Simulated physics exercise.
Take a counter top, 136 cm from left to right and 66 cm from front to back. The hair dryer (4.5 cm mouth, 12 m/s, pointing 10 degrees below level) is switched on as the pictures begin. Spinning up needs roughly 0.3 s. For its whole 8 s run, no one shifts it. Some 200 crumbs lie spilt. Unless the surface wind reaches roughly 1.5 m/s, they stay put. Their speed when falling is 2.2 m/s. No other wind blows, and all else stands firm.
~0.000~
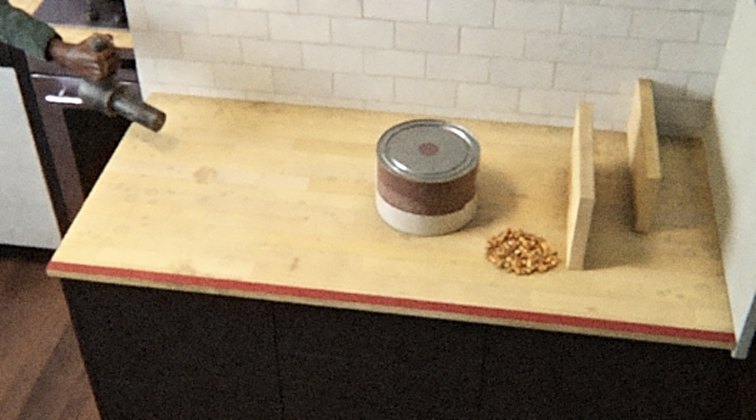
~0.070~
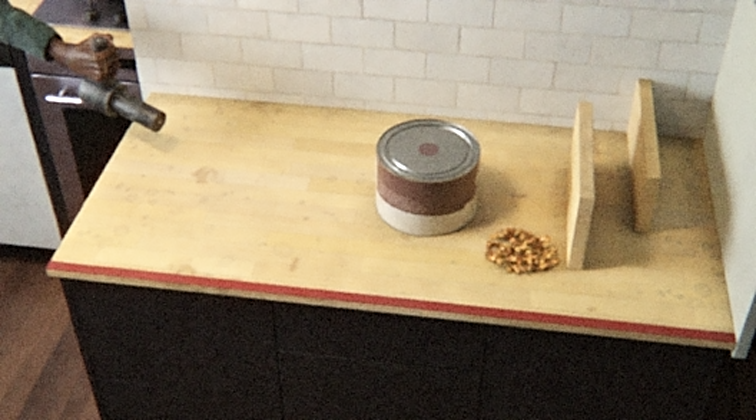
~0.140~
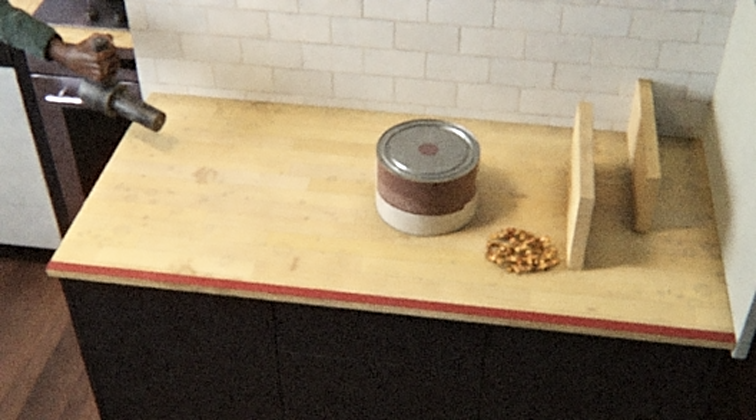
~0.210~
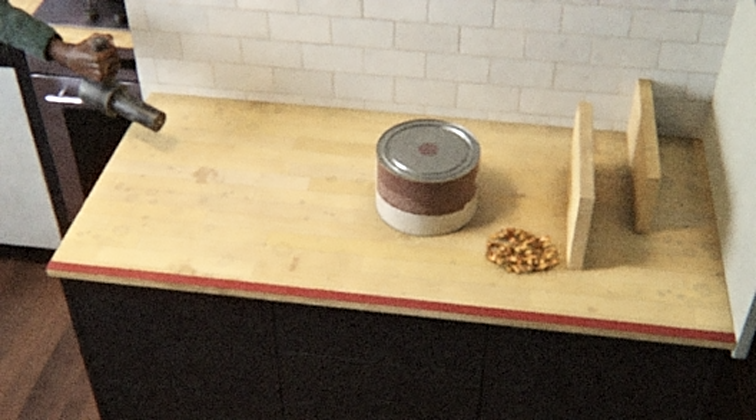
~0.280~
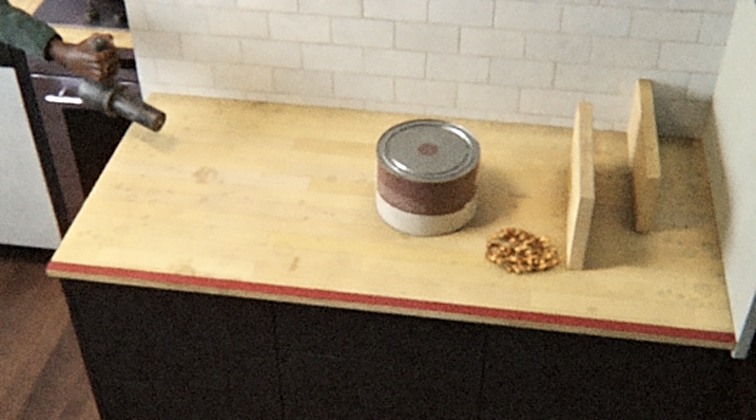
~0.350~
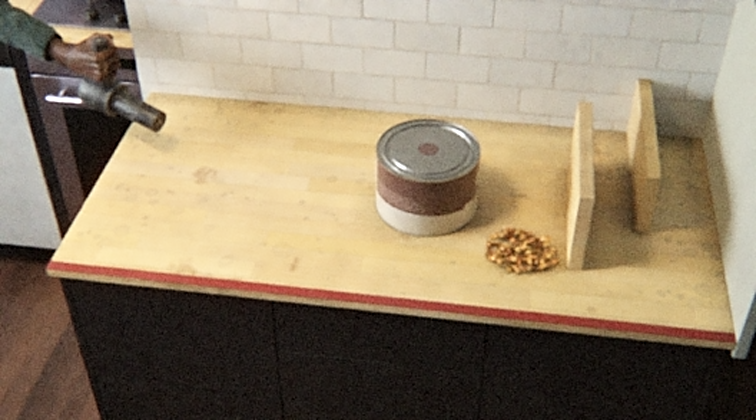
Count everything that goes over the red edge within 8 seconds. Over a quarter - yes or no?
Over a quarter: No.
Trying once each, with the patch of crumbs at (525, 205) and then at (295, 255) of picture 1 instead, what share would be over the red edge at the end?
First try about 0 per cent, second about 100 per cent.
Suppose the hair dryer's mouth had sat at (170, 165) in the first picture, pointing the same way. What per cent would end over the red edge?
Some 4 %.
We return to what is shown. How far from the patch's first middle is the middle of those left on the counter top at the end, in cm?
The middle ends up about 5 cm from the start.
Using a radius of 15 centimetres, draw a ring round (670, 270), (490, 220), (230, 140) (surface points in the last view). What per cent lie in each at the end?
I would say some 20 %, 50 % and 0 % respectively.
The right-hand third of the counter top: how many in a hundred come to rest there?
About 90 percent.
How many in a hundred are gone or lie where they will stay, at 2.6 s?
The share is about 30 %.
After 1.6 s, 6 % are over the red edge; the middle of those still in play is near (541, 254); 24 % have settled or left.
After 2.6 s, 6 % are over the red edge; the middle of those still in play is near (547, 252); 30 % have settled or left.
After 4.4 s, 7 % are over the red edge; the middle of those still in play is near (549, 253); 34 % have settled or left.
After 8.0 s, at the end, 8 % are over the red edge; the middle of those still in play is near (554, 250).
